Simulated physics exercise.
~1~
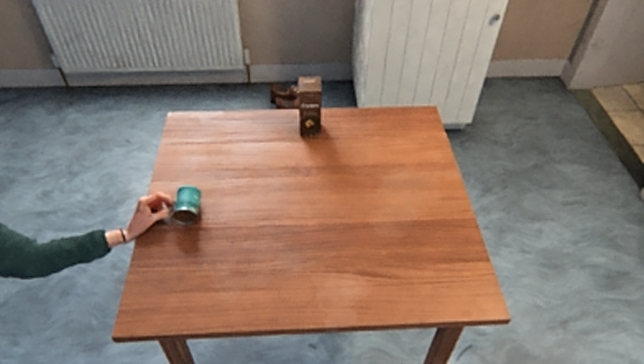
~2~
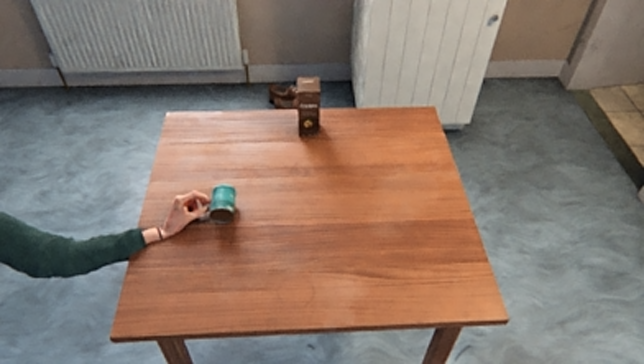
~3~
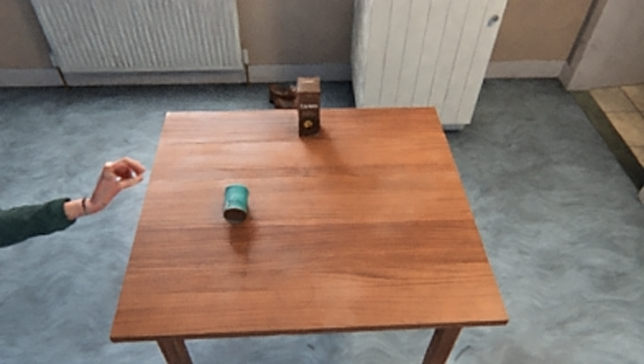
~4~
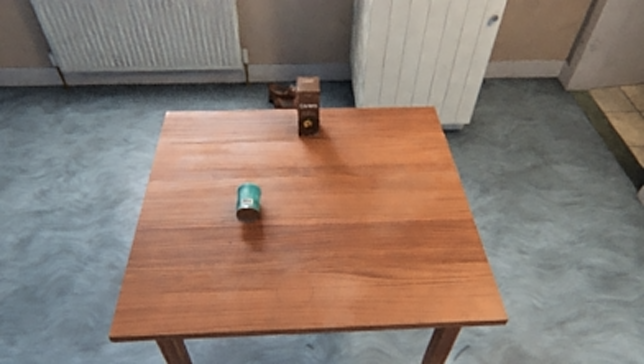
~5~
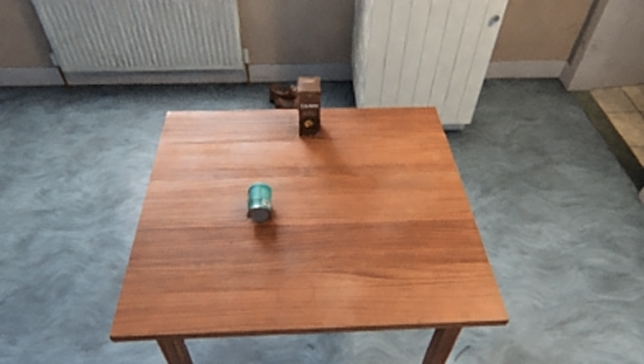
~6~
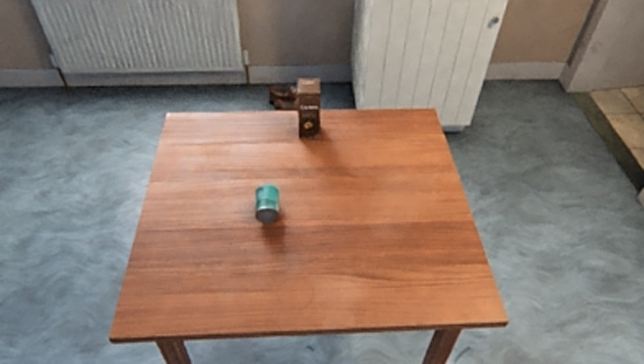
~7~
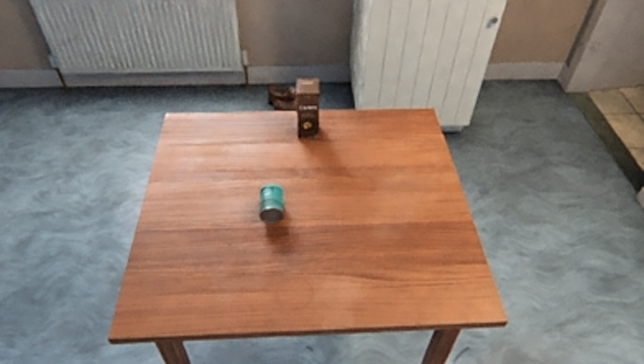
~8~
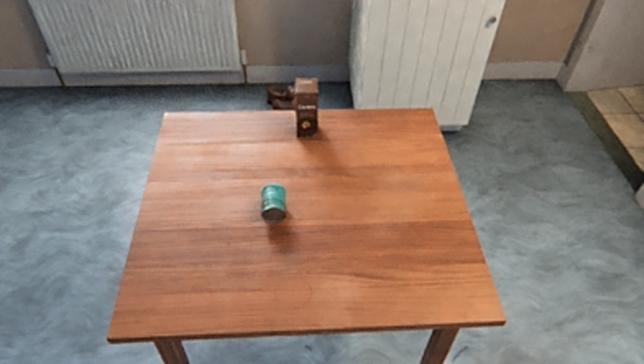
On a wooden table, a hand pushing a turquoise tin that rolls right on its side, slowing to rest near a brown carton.
